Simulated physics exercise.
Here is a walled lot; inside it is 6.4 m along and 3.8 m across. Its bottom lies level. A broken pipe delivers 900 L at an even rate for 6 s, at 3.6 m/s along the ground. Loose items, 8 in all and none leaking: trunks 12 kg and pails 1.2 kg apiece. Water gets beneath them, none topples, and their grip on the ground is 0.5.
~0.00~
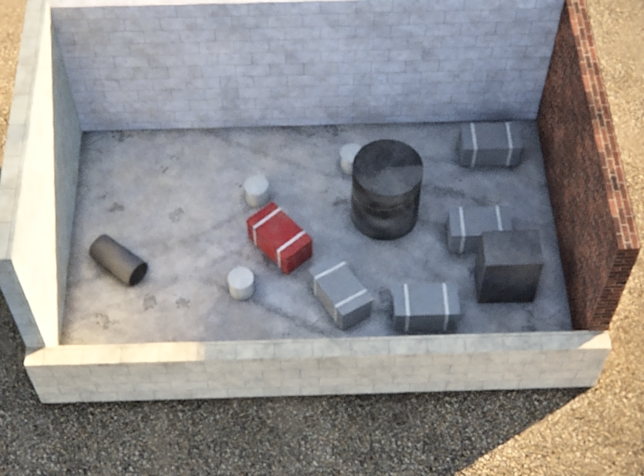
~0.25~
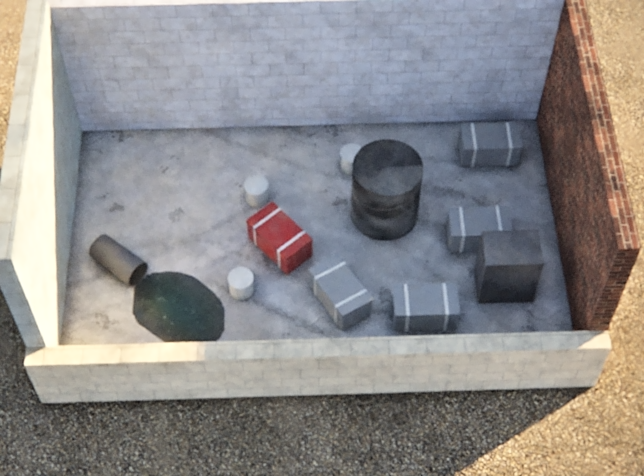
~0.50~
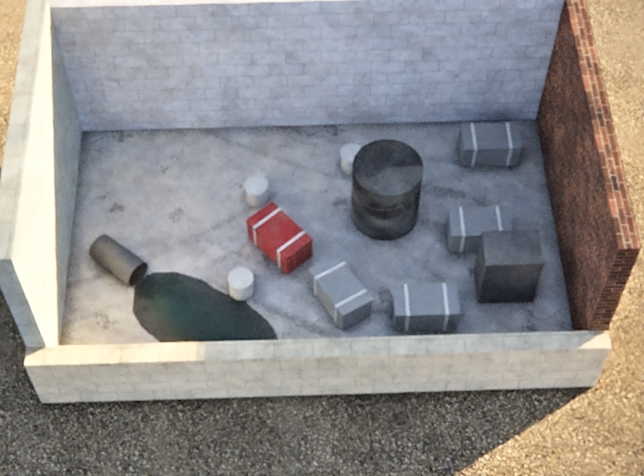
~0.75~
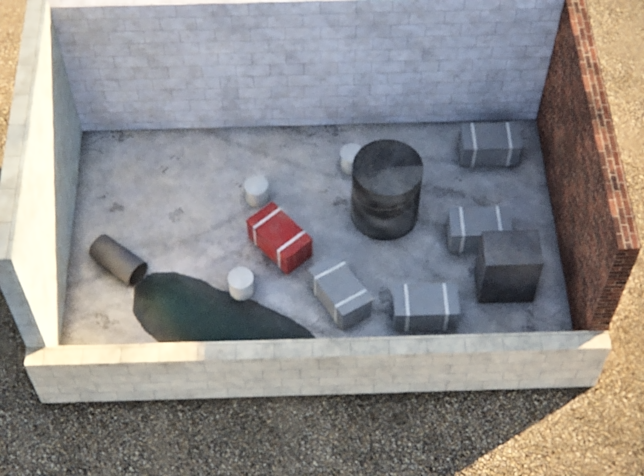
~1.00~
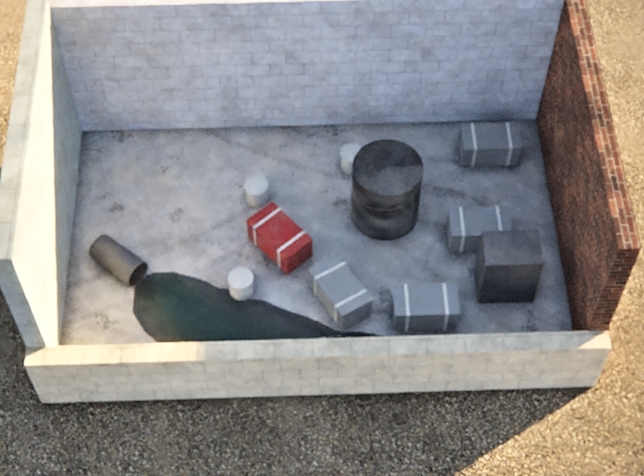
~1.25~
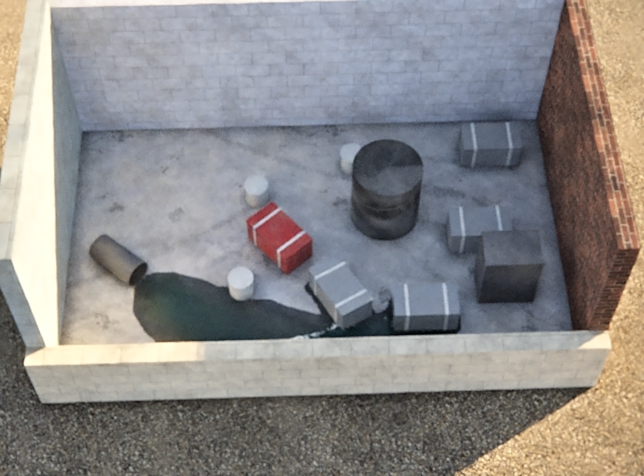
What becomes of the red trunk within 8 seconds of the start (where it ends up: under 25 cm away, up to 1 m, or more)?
Red trunk stays put.
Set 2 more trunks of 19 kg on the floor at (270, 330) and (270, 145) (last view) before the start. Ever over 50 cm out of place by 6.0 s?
In turn: Past it, under.
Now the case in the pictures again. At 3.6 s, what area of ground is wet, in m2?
Some 10.5 m2.
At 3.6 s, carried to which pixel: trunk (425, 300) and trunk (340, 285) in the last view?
Around (431, 238) and (349, 260).
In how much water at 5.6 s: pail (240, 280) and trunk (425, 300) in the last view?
Roughly 1 and 3 cm.
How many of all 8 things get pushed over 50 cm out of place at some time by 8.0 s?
I count 4.
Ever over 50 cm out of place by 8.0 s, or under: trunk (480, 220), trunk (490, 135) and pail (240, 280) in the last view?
In that order: Over, over, short of it.
After 1.8 s the red trunk is near (279, 230), 0.0 m from its start, aground; 0 afloat.
After 3.6 s the red trunk is near (279, 230), 0.0 m from its start, aground; 0 afloat.
After 5.6 s the red trunk is near (279, 230), 0.0 m from its start, aground; 2 afloat.
After 8.0 s the red trunk is near (279, 230), 0.0 m from its start, aground; 2 afloat.
